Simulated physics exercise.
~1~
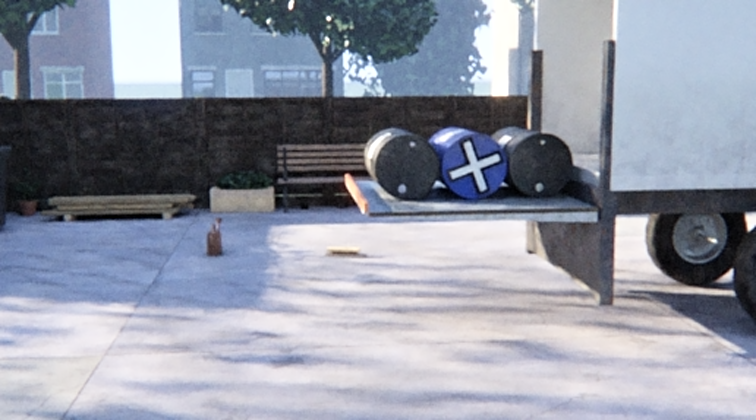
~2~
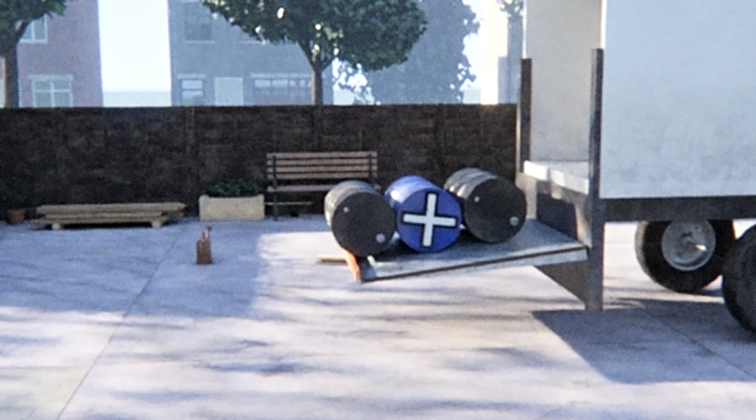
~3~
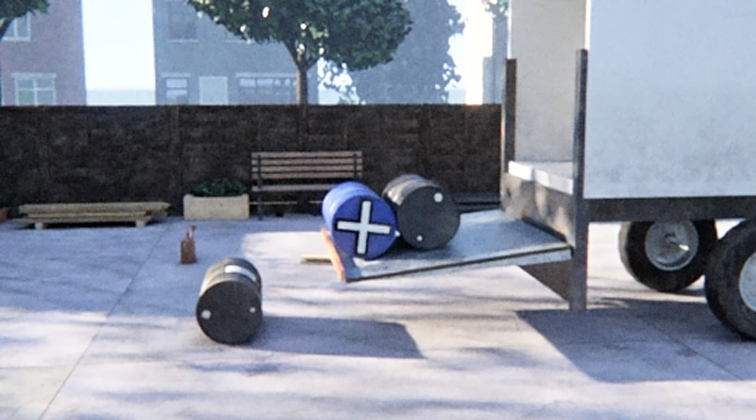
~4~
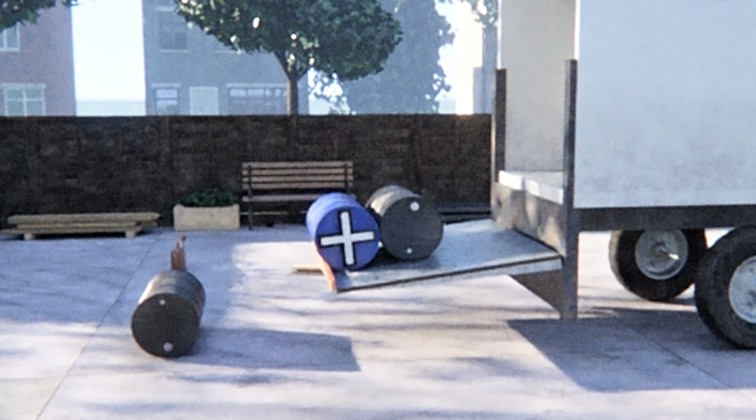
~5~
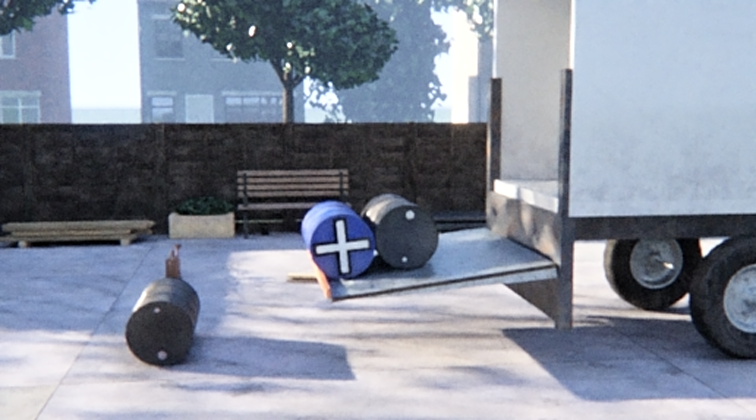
In a paved yard with a dark wall, a bench and trees behind, a pale lorry stands at the right, seen from the side with its tail-lift out. Three drums lie end-on on the platform, a blue one with a white cross between two black ones. The platform lowers a little and tips down to the left, and the drums roll towards its orange-red edge. The left black drum goes over onto the ground and rolls further left, near a small brown object. The blue drum stays at the lip, the other black drum resting behind it.
